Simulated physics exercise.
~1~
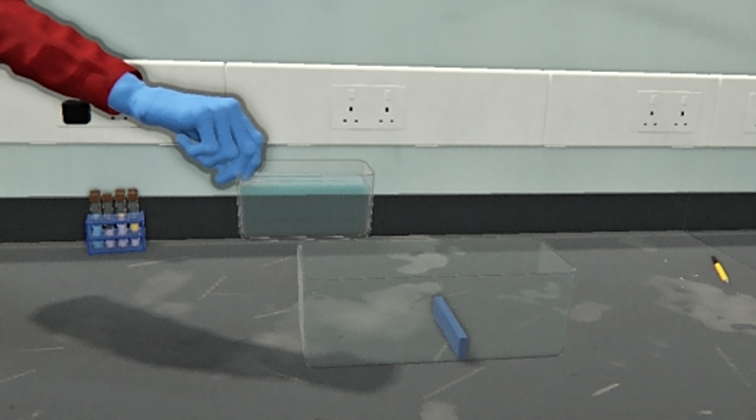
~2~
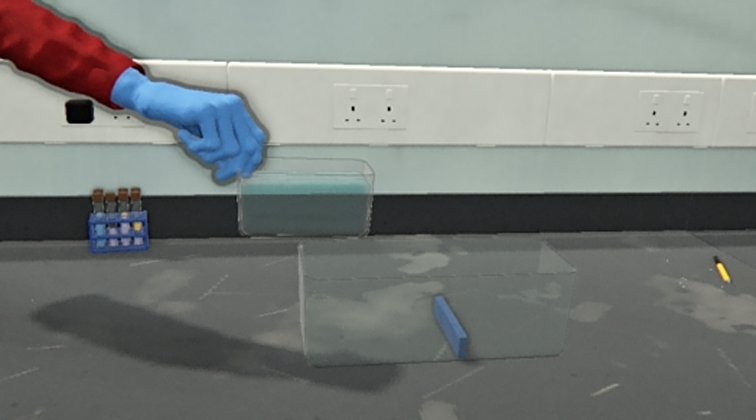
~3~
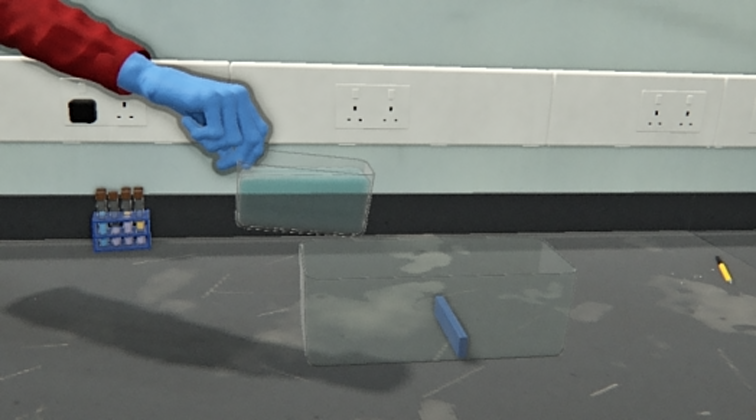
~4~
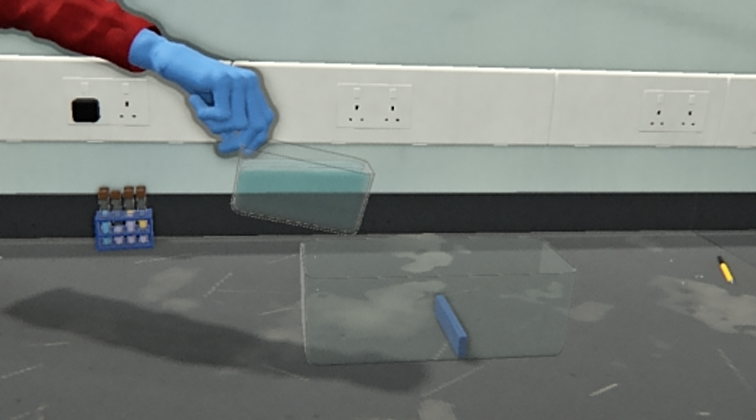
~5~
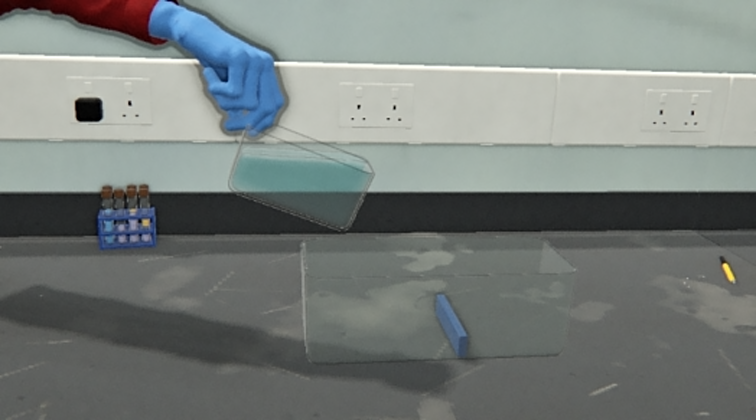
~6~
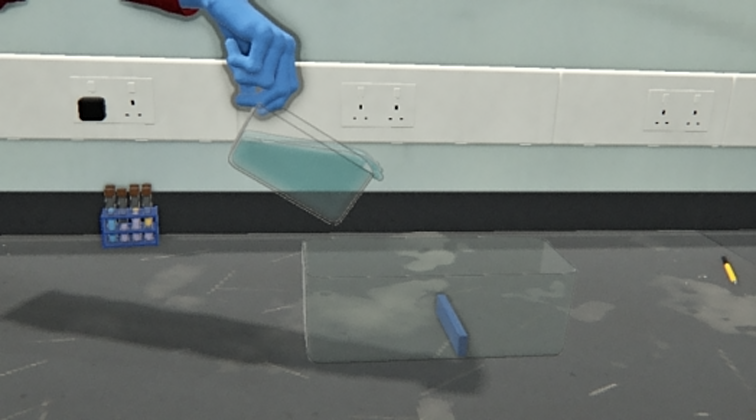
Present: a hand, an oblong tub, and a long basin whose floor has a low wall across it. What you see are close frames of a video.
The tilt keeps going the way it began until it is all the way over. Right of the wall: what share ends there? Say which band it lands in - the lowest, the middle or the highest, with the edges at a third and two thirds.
The right of the wall is going to hold one third to two thirds.
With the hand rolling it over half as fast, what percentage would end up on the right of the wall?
Near 50 in a hundred.
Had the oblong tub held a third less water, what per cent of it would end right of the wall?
The share comes to roughly 50 per cent.
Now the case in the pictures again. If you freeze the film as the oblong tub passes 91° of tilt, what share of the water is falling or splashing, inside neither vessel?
Somewhere around 50 per cent of it.
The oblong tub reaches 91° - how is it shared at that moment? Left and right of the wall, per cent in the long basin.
Near 15 on the left, 0 on the right.
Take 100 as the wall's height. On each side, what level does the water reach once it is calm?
About 50 left, about 70 right.
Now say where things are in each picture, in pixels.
Tilt 0°; pouring edge (370, 169); surface from (239, 180) to (367, 179); the long basin's rim runs from (301, 261) to (558, 255); the wall's top is at (450, 317), in the first picture.
Tilt 1°; pouring edge (370, 169); surface from (240, 178) to (367, 177), in the second picture.
Tilt 6°; pouring edge (370, 169); surface from (240, 174) to (368, 173), in the third picture.
Tilt 12°; pouring edge (370, 169); surface from (239, 166) to (369, 167), in the fourth picture.
Tilt 21°; pouring edge (371, 169); surface from (238, 153) to (370, 163); 1 per cent is over the edge, in the fifth picture.
Tilt 31°; pouring edge (371, 169); surface from (237, 138) to (367, 161); 5 per cent is over the edge, in the sixth picture.
A moment on, the tilt is 91° and 32 per cent is still to pour, 15 is left of the wall and 1 right of it.
Next, the tilt is 108° and 3 per cent is still to pour, 20 is left of the wall and 66 right of it.
Then the tilt is 108° and 0 per cent is still to pour, 36 is left of the wall and 57 right of it.
Later the tilt is 108° and 0 per cent is still to pour, 42 is left of the wall and 53 right of it.
At rest 45 per cent lies left of the wall, 50 right of it and 5 outside.
